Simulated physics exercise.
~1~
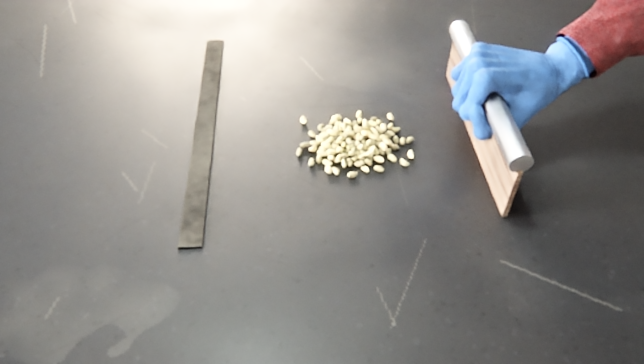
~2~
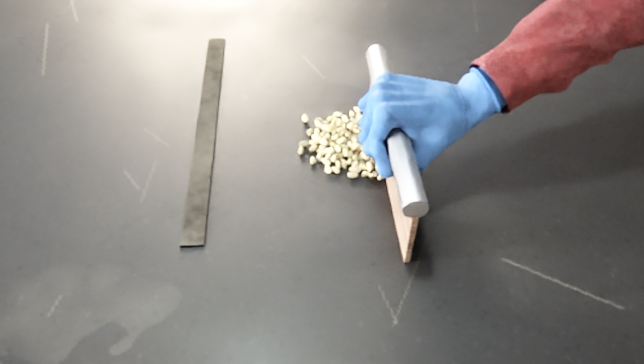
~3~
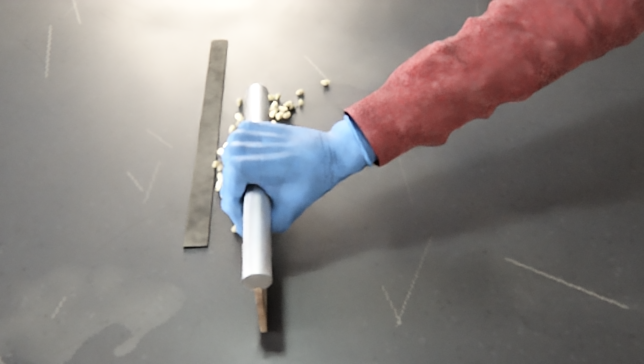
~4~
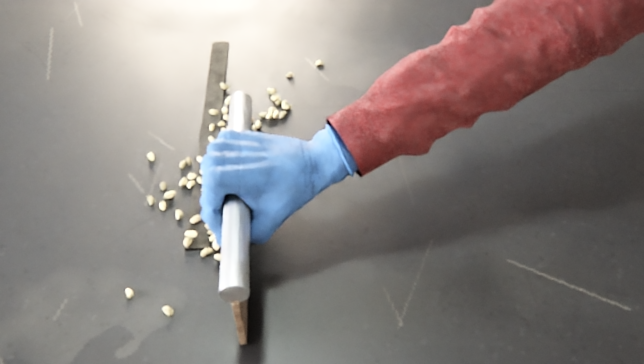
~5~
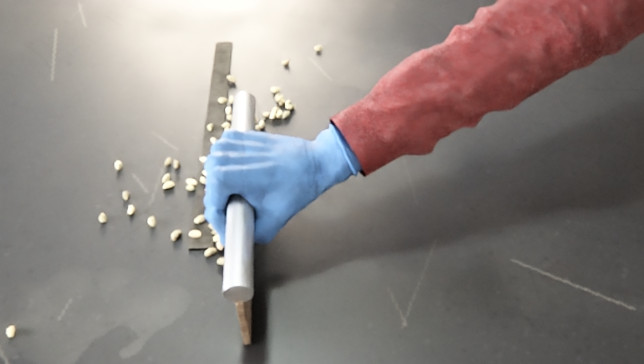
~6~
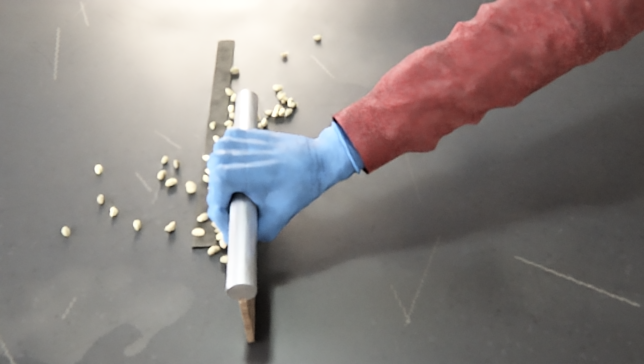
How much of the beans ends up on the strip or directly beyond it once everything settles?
Only a modest share of the beans ends up on the strip or directly beyond it. Most of them come to rest elsewhere.
